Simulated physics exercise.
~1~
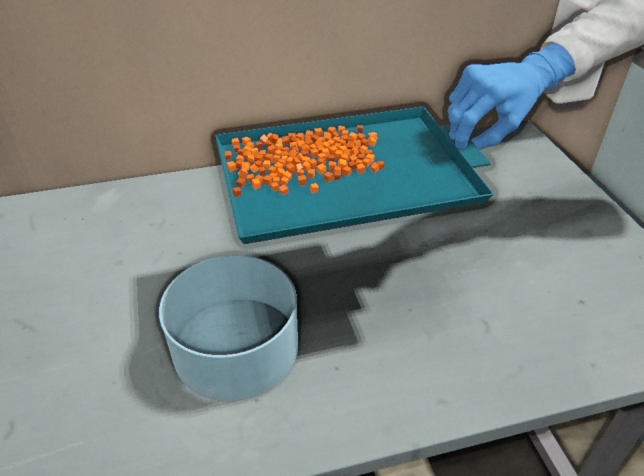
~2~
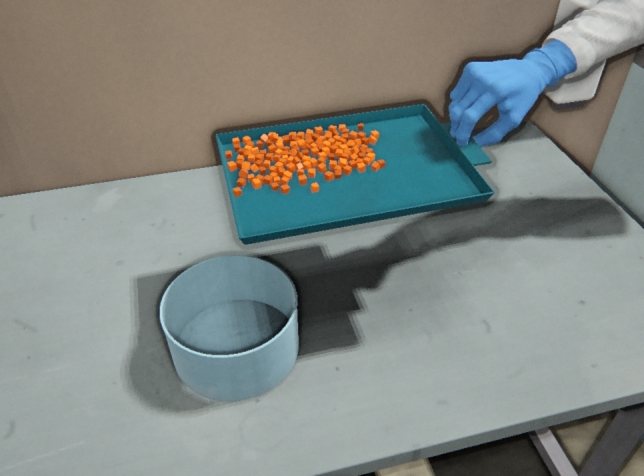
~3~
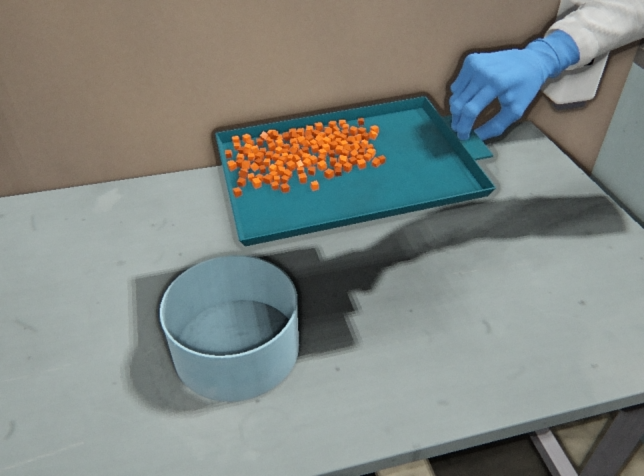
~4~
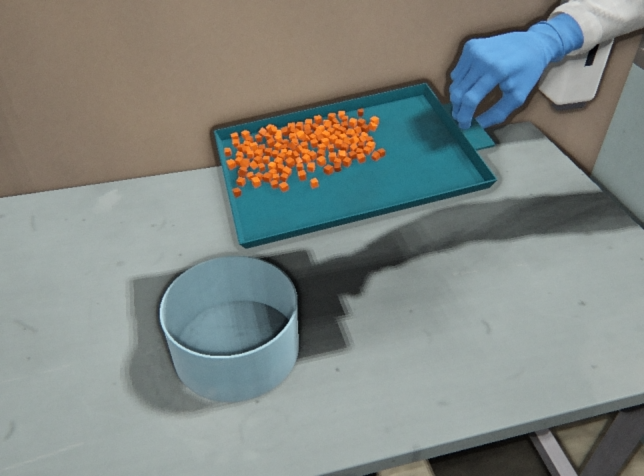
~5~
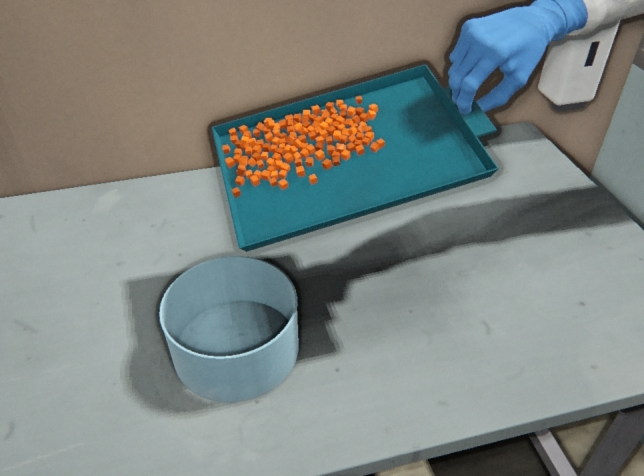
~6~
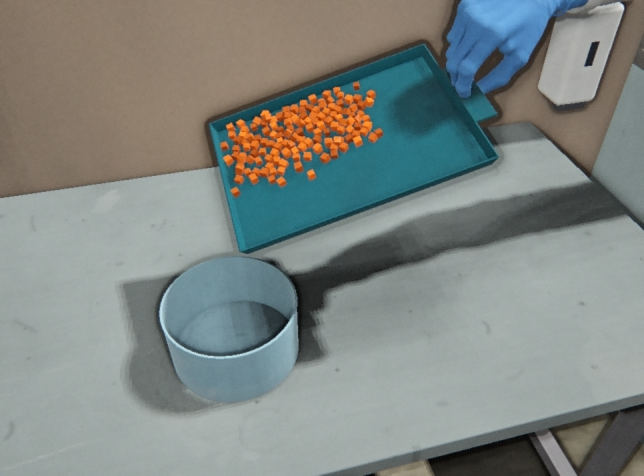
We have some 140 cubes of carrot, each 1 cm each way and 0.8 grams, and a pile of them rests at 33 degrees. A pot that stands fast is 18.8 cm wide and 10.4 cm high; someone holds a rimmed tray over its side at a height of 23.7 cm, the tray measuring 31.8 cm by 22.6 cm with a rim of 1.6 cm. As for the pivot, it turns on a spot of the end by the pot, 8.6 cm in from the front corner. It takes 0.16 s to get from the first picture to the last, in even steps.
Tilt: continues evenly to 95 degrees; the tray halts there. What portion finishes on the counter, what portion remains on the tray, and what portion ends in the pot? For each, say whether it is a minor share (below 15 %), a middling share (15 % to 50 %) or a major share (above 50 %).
I expect this. Counter - a minor share. Left on the tray - a minor share. Pot - a major share.
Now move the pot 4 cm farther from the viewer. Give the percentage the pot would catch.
My estimate: Some 60 per cent.
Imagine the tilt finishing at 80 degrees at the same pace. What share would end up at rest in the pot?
The pot would get around 90 per cent.
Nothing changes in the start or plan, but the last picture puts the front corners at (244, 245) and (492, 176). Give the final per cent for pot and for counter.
Split: Pot = 85, counter = 15.
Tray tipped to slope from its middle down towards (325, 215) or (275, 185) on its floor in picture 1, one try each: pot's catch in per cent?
First try: About 70 percent; second try: About 25 percent.
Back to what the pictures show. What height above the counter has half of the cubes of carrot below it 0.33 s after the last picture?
Roughly 28 centimetres, more or less.
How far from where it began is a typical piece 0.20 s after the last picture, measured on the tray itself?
Some 1 cm.
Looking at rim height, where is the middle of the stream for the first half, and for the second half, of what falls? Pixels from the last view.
Early: About (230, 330); late: About (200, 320).
Then, 0.20 s after the last picture, tilt 59 degrees; the tray holds 100 %, the pot 0 %.
Then, 0.33 s after the last picture, tilt 85 degrees; the tray holds 100 %, the pot 0 %.
Then, 0.59 s after the last picture, tilt 95 degrees; the tray holds 0 %, the pot 90 %.
In the end, counter 5 %, tray 0 %, pot 95 %.
